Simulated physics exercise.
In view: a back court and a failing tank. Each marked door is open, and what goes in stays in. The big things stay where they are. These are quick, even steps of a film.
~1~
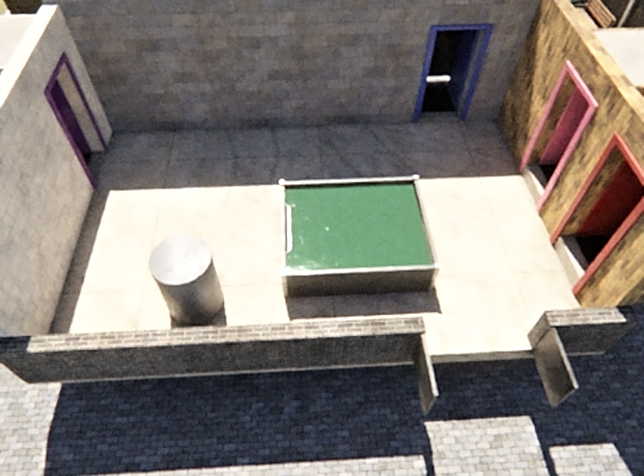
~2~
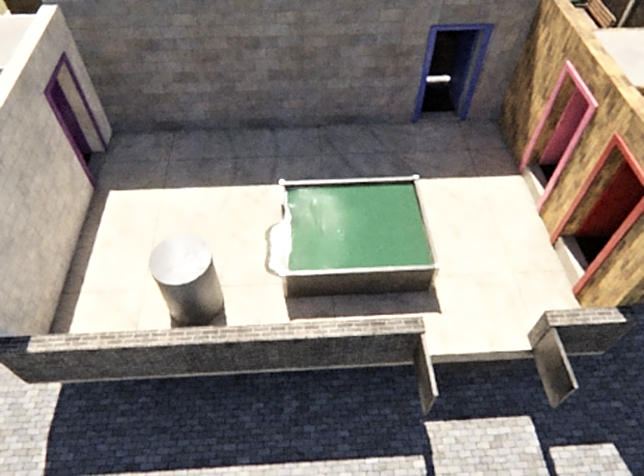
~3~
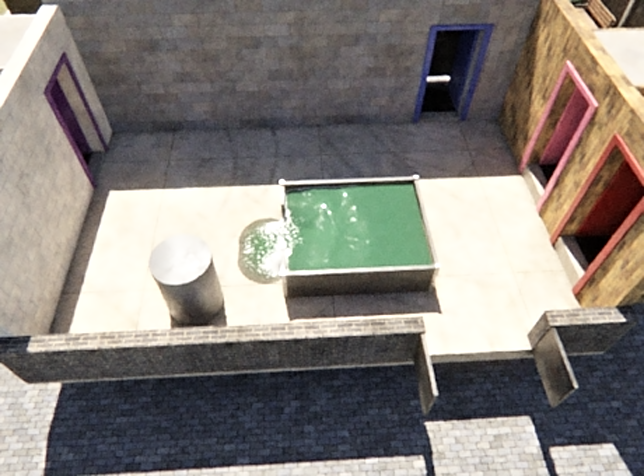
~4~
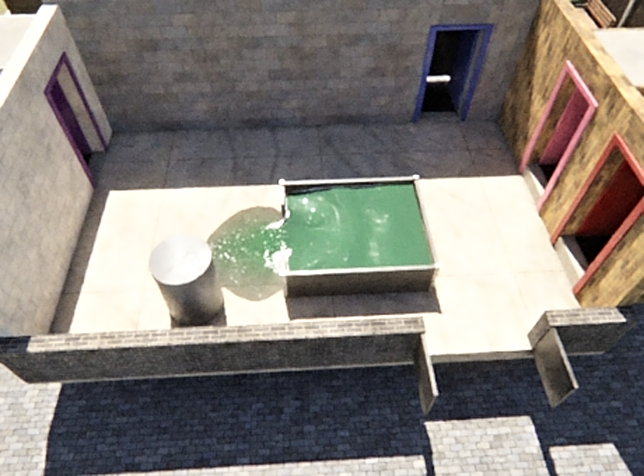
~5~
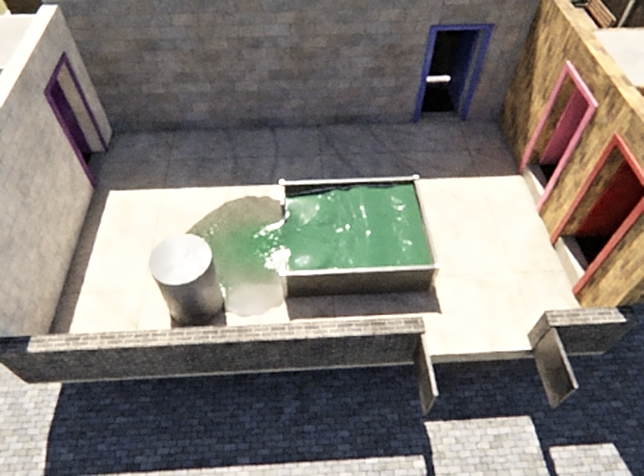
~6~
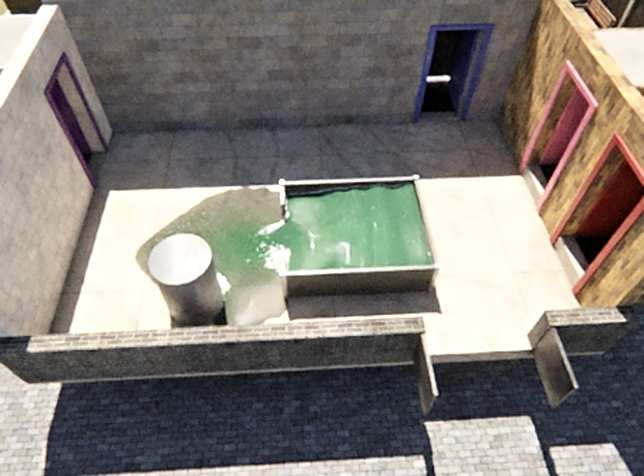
Green water pouring from the left side of a raised rectangular tank, spreading left across a pale courtyard floor and around a metal cylinder.
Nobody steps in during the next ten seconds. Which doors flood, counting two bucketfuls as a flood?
In the end: The blue door holds within the limit; the red door holds within the limit; the purple door floods; the pink door holds within the limit.
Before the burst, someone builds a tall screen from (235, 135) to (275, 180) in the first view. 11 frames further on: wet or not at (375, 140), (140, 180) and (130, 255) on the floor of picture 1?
In that order: Not flooded, wet, wet.
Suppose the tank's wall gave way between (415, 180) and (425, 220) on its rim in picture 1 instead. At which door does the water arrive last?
The one in purple.
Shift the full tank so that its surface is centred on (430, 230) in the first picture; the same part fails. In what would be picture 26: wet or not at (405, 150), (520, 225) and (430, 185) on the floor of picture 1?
As listed: Clear, dry, not flooded.
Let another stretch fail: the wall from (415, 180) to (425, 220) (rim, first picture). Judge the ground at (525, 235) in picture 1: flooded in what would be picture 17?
Verdict: Flooded.
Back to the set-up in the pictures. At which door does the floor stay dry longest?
It is the pink one.
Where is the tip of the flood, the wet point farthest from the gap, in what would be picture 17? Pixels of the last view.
Near (108, 149).
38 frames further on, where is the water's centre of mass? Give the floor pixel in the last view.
At about (241, 236).
A moment on, water covers 25 % of the floor; the blue door not reached, the red door not reached, the purple door not reached, the pink door not reached.
Next, water covers 35 % of the floor; the blue door not reached, the red door not reached, the purple door under two buckets in, the pink door not reached.
Then, water covers 45 % of the floor; the blue door not reached, the red door not reached, the purple door over two buckets in, the pink door not reached.
Later, water covers 65 % of the floor; the blue door not reached, the red door not reached, the purple door over two buckets in, the pink door not reached.
In the end, water covers 95 % of the floor; the blue door wet at the sill, nothing in, the red door wet at the sill, nothing in, the purple door far over two buckets in, the pink door wet at the sill, nothing in.
